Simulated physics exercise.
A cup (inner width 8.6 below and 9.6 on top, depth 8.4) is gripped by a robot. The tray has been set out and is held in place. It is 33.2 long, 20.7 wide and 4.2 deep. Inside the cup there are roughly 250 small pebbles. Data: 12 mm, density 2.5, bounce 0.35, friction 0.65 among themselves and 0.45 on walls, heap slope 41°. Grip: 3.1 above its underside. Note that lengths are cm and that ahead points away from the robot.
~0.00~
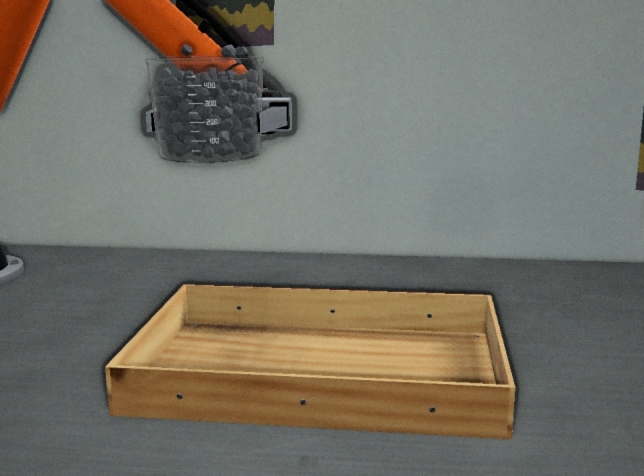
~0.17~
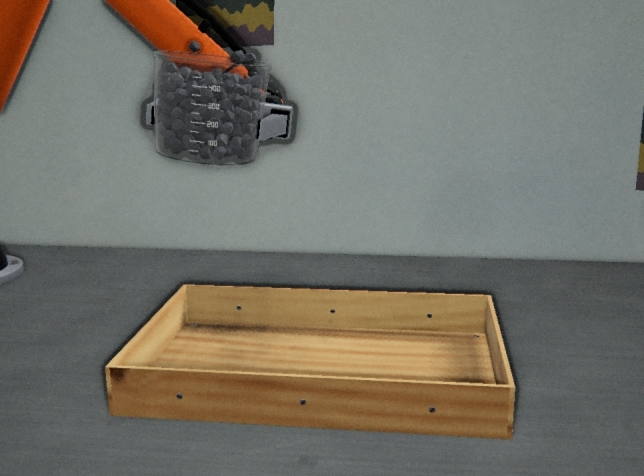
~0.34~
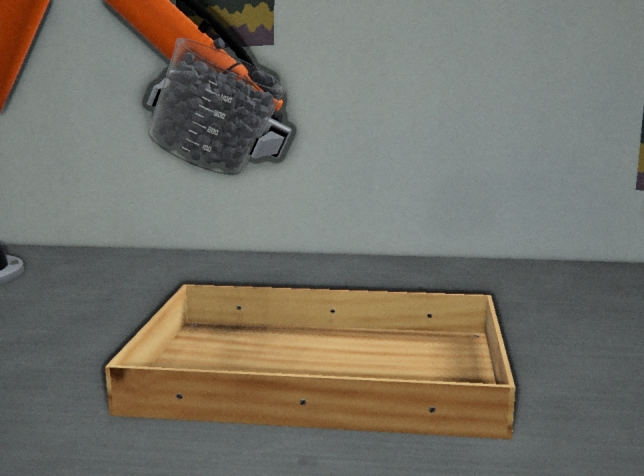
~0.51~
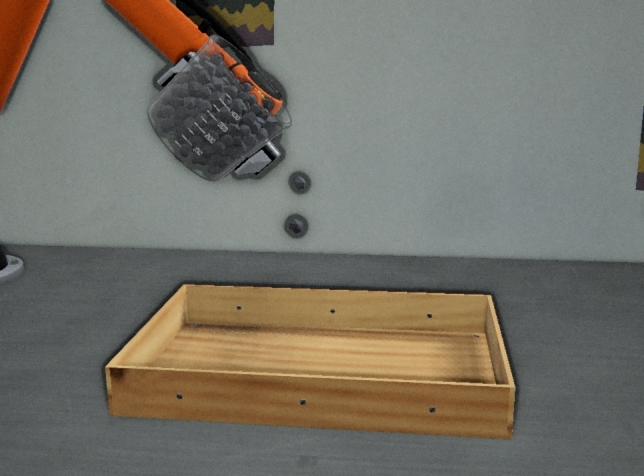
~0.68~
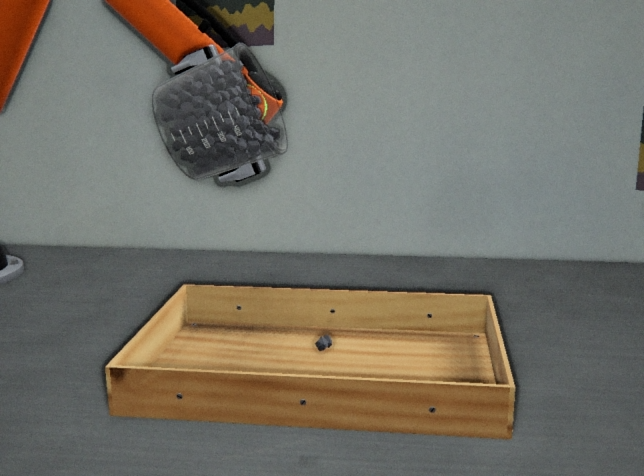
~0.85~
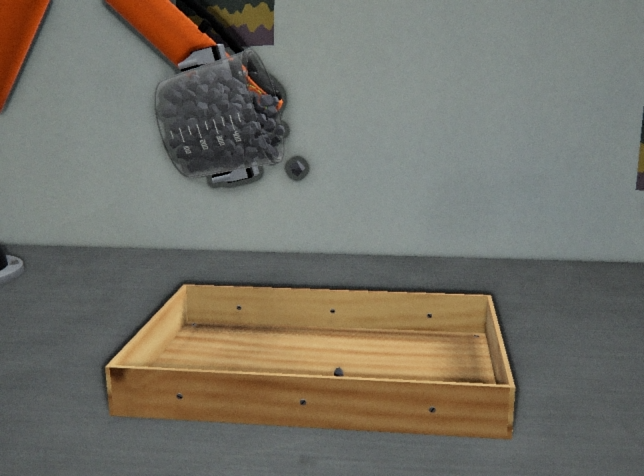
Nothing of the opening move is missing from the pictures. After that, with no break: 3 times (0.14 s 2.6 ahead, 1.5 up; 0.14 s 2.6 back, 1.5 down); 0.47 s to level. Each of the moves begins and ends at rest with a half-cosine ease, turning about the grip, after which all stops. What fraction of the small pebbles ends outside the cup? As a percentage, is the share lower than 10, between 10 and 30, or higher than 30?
The share is higher than 30 per cent.
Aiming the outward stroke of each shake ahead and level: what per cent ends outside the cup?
Some 40 in a hundred.
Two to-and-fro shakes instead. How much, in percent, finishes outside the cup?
About 40 %.
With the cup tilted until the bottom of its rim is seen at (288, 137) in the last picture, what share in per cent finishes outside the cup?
Some 15 per cent.
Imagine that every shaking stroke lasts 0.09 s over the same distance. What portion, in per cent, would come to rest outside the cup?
I'd expect close to 80 in a hundred.
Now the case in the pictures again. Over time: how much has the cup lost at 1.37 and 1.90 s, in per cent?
Readings in order: 35, 50.
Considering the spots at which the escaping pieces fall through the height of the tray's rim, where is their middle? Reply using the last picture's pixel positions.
(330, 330).
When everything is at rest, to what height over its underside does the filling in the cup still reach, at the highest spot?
Roughly 6.5 centimetres.
By 1.37 s, tilted 76° forward, highest piece 26 above the table; 167 in the cup, 62 in the tray, 19 in flight or on a rim.
By 1.90 s, tilted 45° forward, highest piece 27 above the table; 127 in the cup, 120 in the tray, 1 in flight or on a rim.
By 2.36 s, level, highest piece 28 above the table; 127 in the cup, 121 in the tray.
By 3.41 s, level, highest piece 28 above the table; 127 in the cup, 121 in the tray.
Final count, 127 in the cup, 121 in the tray. That is 49 % outside the cup.
